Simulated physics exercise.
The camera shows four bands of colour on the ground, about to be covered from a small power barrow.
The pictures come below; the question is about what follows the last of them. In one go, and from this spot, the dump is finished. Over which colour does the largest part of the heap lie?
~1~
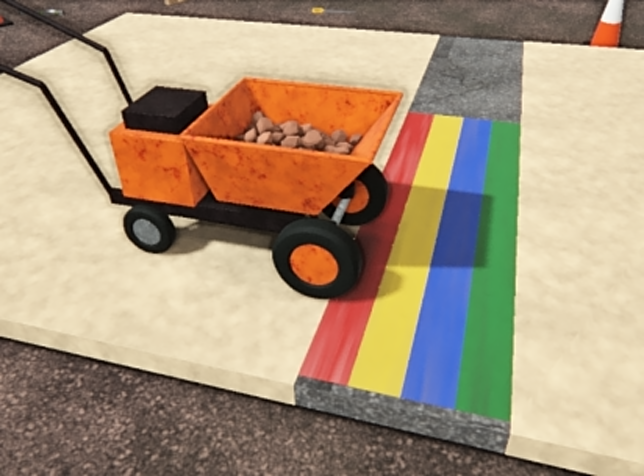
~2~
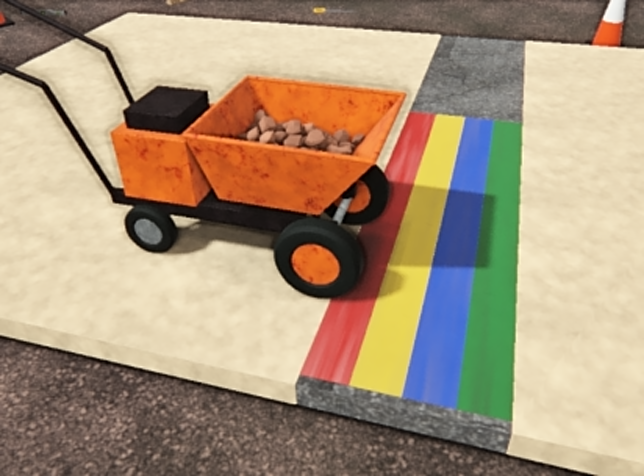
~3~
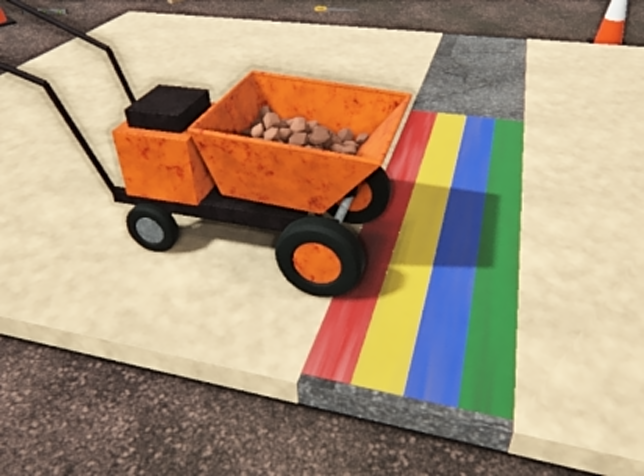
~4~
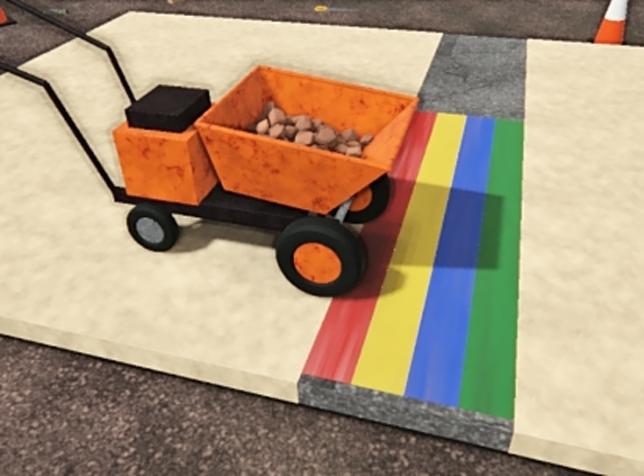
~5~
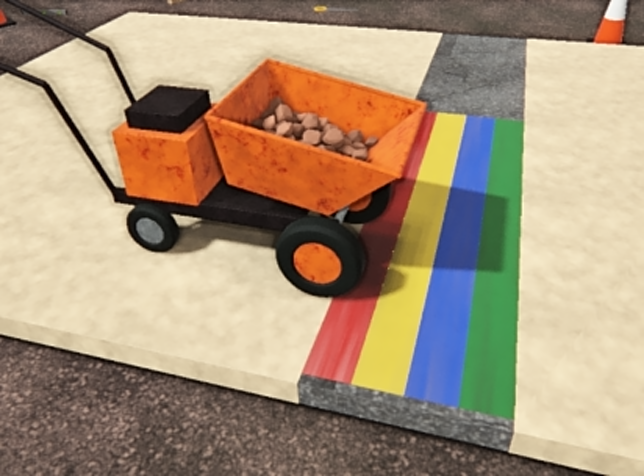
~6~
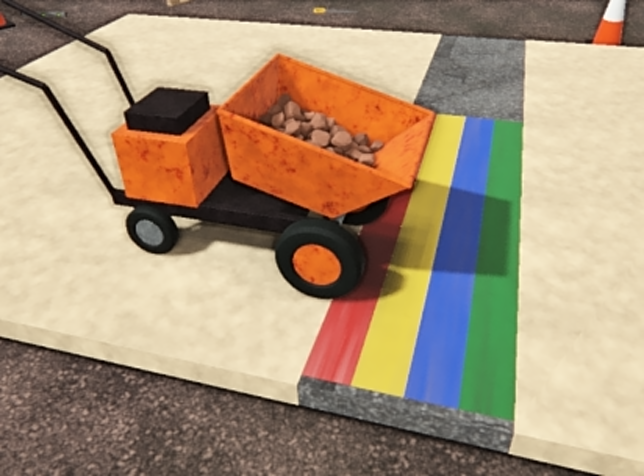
Over the green one.
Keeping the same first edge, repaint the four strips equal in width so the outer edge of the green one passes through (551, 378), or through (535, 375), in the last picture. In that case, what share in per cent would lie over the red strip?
In order, 0 % and 0 %.
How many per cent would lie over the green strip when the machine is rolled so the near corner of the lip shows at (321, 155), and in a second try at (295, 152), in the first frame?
The first gives close to 20 per cent and the second 10 per cent.
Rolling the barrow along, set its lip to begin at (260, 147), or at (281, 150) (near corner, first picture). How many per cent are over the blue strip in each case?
You'd see close to 10 per cent the first time and close to 20 per cent the next.
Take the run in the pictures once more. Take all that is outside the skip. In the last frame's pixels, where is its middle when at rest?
Roughly at (491, 275).
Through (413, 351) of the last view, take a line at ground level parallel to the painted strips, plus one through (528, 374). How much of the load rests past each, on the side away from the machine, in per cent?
Estimate: 70 % and 10 %, respectively.
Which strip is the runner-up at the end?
It is the strip in blue.
Soon, skip tipped steeply; all in the skip.
A while on, skip tipped steeply; nearly all in the skip; a stray few over the blue strip; a small part over the green strip.
Towards the end, skip tipped right over; about a third in the skip; a small part over the blue strip; about a third over the green strip; a small part off the paint.
Finally, skip tipped right over; about a quarter in the skip; none over the red strip; none over the yellow strip; about a quarter over the blue strip; about a third over the green strip; a small part off the paint.
